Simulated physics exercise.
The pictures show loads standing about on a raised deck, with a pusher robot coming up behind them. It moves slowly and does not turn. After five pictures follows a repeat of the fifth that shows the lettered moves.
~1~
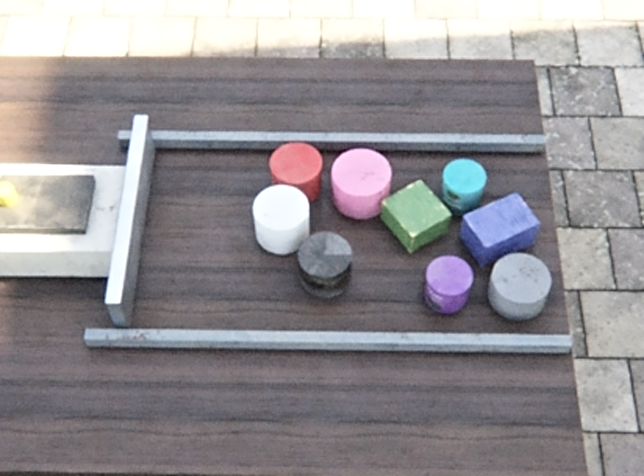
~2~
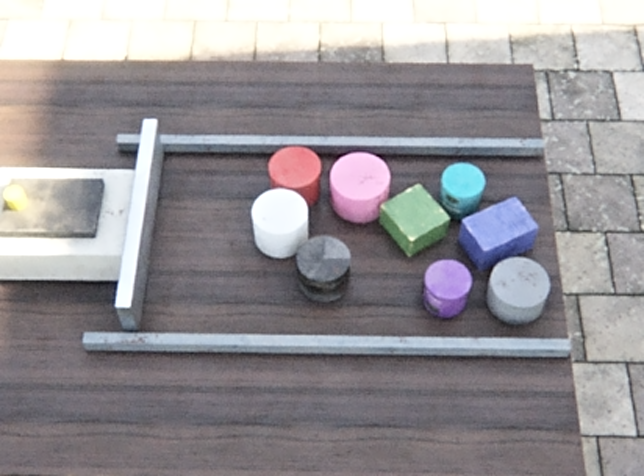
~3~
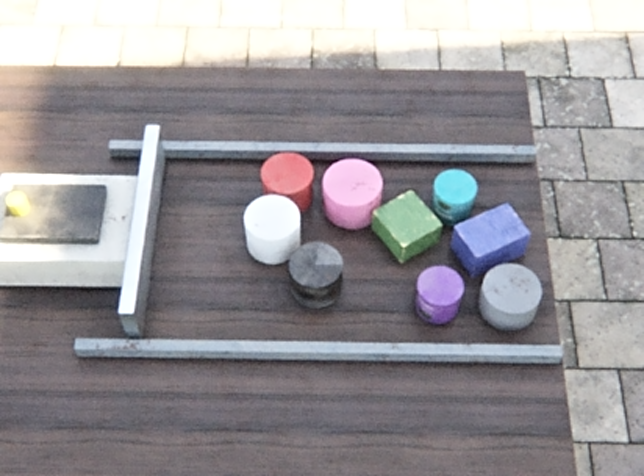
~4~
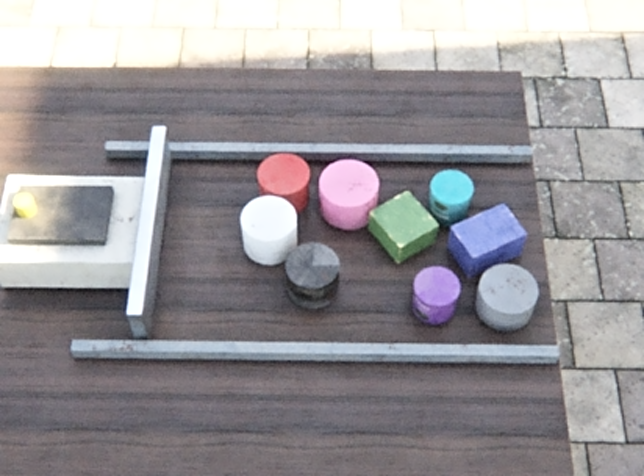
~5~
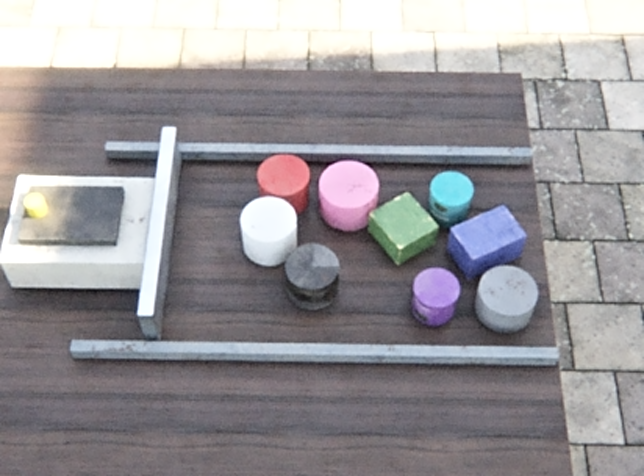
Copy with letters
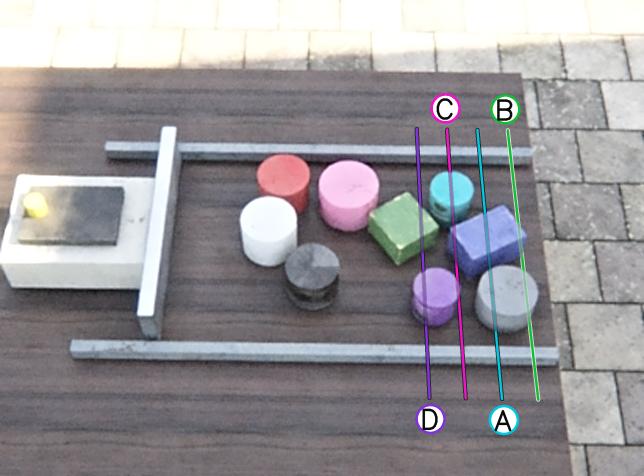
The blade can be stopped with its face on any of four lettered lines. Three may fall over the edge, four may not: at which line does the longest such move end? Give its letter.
C.
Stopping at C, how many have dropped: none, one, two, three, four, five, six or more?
Two.
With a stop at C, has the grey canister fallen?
No.
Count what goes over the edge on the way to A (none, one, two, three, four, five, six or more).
By then, five.
On the marked copy, A at (489, 253); B at (522, 253); C at (456, 252); D at (423, 252).
Following C. Soon after the start, robot (188, 216); red pail (302, 187); pink canister (355, 197).
Later, robot (295, 217); blue crate (516, 245); turquoise pail (499, 209).
In the end, robot (377, 218); turquoise pail over the edge; blue crate over the edge; two fallen.
As for the rest, A drops five; B drops nine; D is within the limit but short.
